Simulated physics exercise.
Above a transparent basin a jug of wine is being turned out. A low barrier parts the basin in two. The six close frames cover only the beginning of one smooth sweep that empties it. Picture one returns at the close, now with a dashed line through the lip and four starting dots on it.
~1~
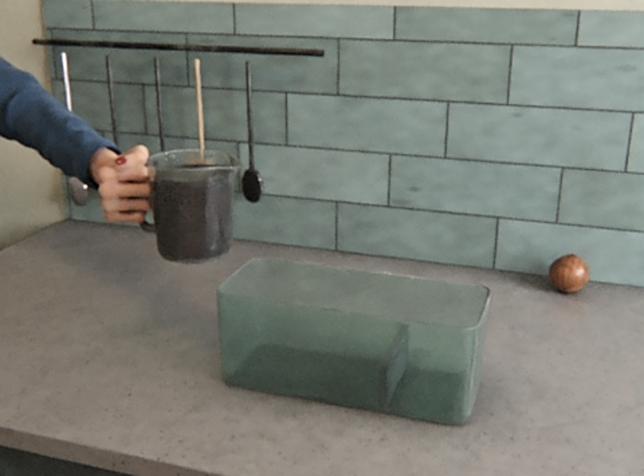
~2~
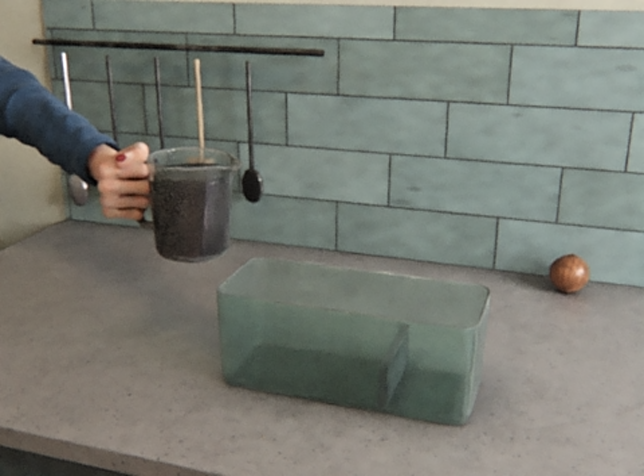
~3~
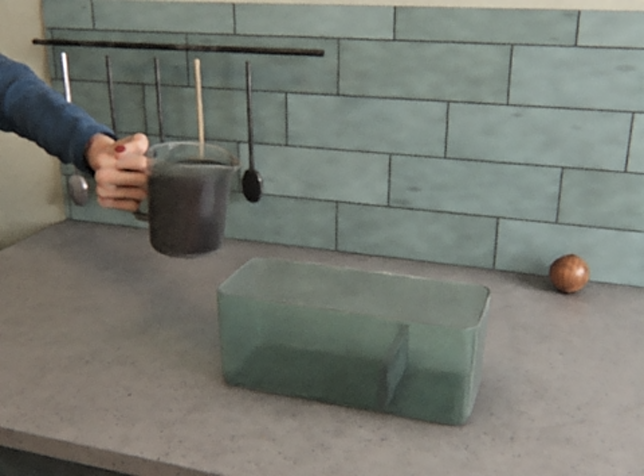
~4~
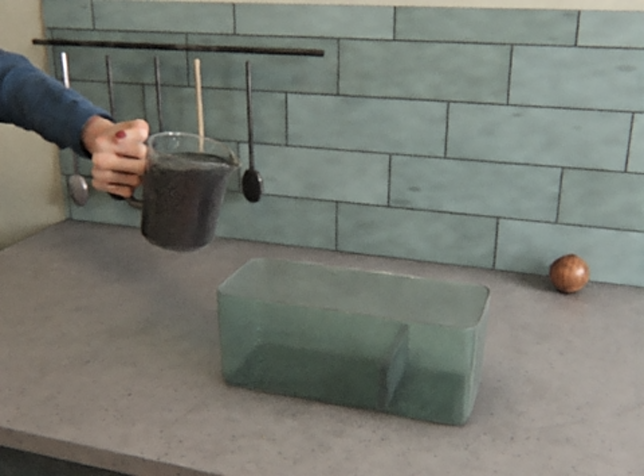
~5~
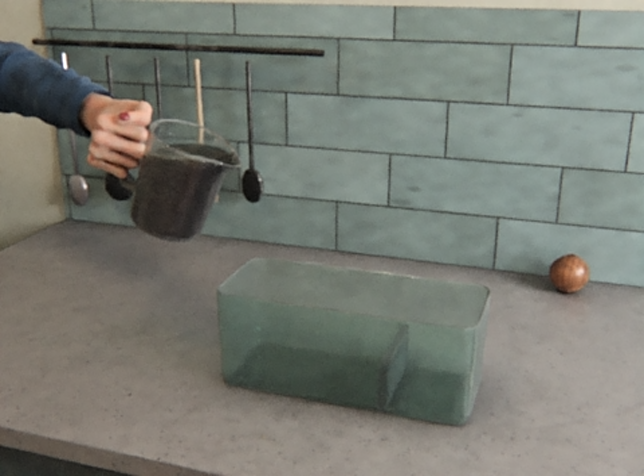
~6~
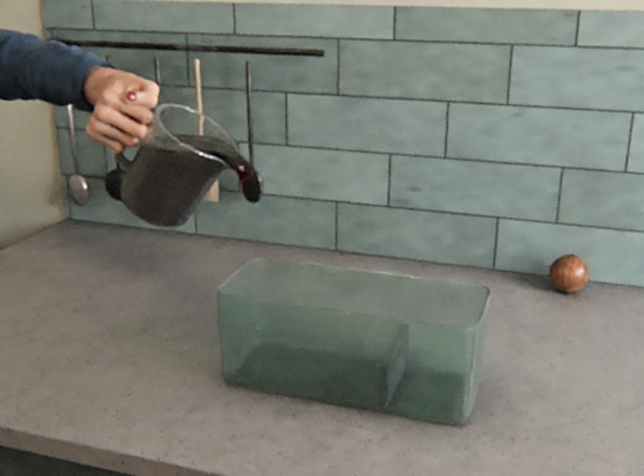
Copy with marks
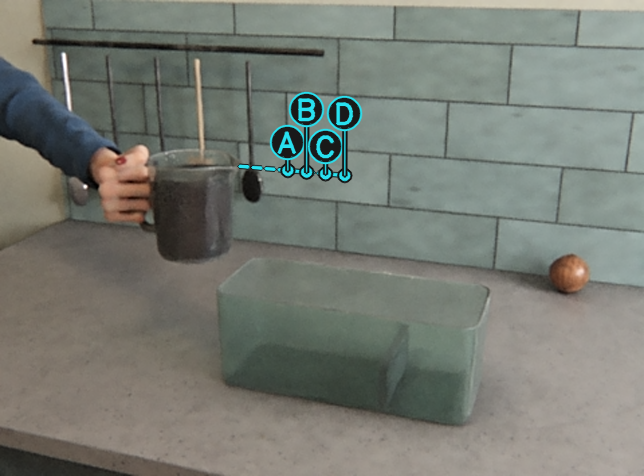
On a kitchen counter, a hand held a glass jug of dark wine above a clear, divided basin, then gradually tilted it to the right until the wine just came over the lip.
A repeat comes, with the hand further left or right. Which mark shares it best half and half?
Take B.
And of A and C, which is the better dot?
Here it is dot C.
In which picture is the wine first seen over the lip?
In picture 6.
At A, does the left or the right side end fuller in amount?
More ends on the left.
On the marked copy, A at (287, 170); B at (306, 172); C at (325, 173); D at (344, 175).
If A is chosen, about 89 % ends left of the wall and 7 % right of it; 4 % is lost outside.
If B is chosen, about 54 % ends left of the wall and 45 % right of it.
If C is chosen, about 17 % ends left of the wall and 82 % right of it.
If D is chosen, about 28 % ends left of the wall and 70 % right of it.
